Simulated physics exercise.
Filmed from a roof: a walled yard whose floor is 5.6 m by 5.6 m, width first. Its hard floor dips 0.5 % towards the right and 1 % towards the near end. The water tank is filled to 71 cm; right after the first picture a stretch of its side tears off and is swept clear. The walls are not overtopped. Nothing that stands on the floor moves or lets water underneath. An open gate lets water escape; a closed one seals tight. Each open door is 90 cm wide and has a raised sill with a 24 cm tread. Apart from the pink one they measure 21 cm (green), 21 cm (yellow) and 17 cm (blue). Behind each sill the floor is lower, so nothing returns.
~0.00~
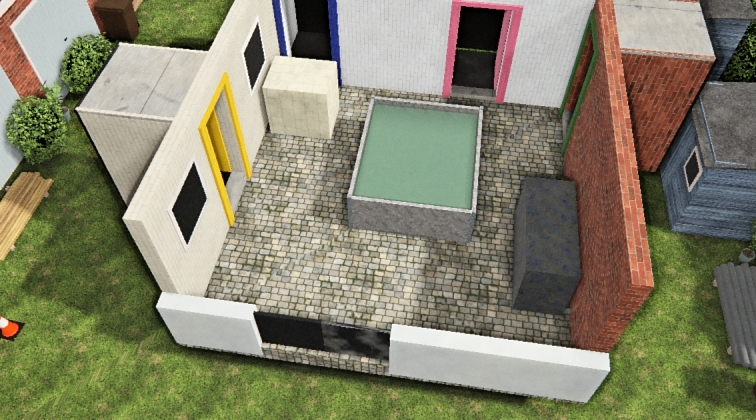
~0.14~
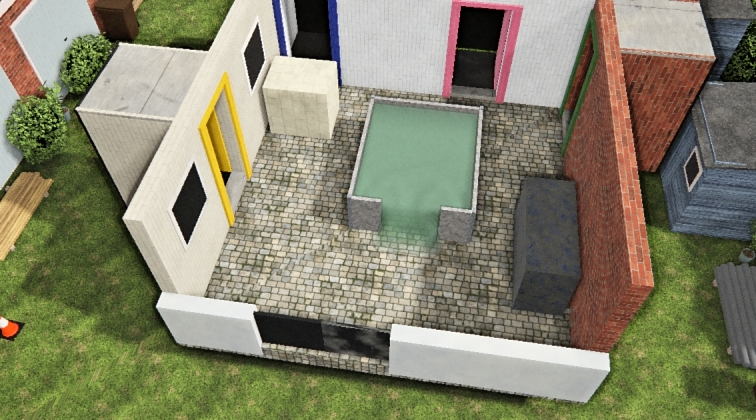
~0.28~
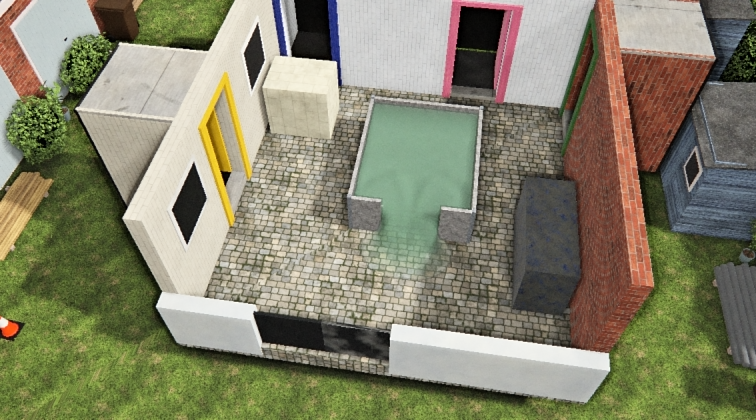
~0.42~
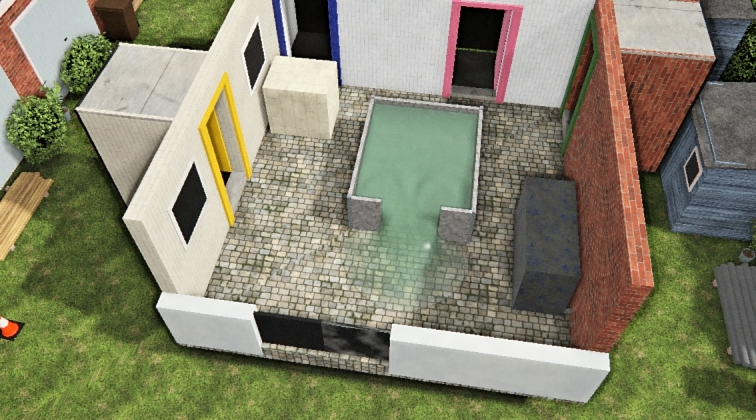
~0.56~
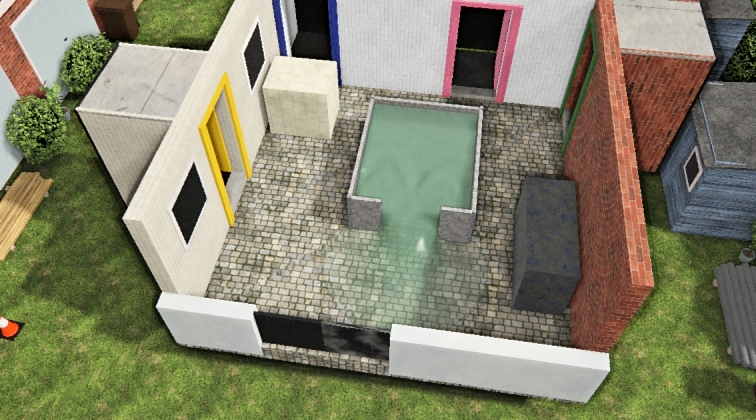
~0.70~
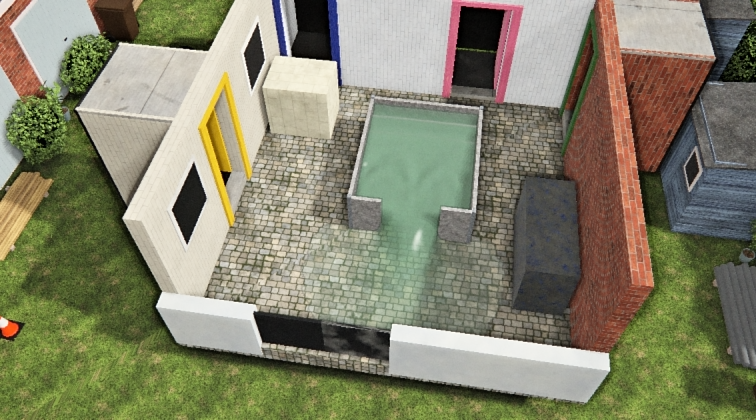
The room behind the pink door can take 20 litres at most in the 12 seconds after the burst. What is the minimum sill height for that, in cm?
It would have to be roughly 6.5 cm high.
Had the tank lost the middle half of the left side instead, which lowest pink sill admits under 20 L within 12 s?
Then roughly 10.5 cm.
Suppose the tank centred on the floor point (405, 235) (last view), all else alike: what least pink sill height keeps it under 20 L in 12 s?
About 9.5 cm.
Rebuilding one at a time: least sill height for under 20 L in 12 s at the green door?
Roughly 8.5 cm at green.
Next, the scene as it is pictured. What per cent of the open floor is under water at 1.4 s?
About 30 per cent.
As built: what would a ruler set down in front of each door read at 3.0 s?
In cm: Green 1, yellow 6, pink 0, blue 0.
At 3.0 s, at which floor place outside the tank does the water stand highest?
Near (572, 377).
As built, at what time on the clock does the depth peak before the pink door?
Around 12.0 s.
After 1.4 s water covers 30 % of the floor, deepest (42 cm) near (402, 240); it has not reached the pink door.
After 3.0 s water covers 50 % of the floor, deepest (41 cm) near (572, 377); it has not reached the pink door.
After 12.0 s water covers 100 % of the floor, deepest (17 cm) near (559, 375); 11 cm at the pink door, 4 litres in over its 9 cm sill.
At the pink door as built, the water arrived by 4.3 s and peaked near 11 cm at 12.0 s.
Run again over the same 12 s with other heights there, 28 litres in over 6 cm, 6 litres over 8.5 cm. The limit of 20 litres is kept from about 6.5 cm up.
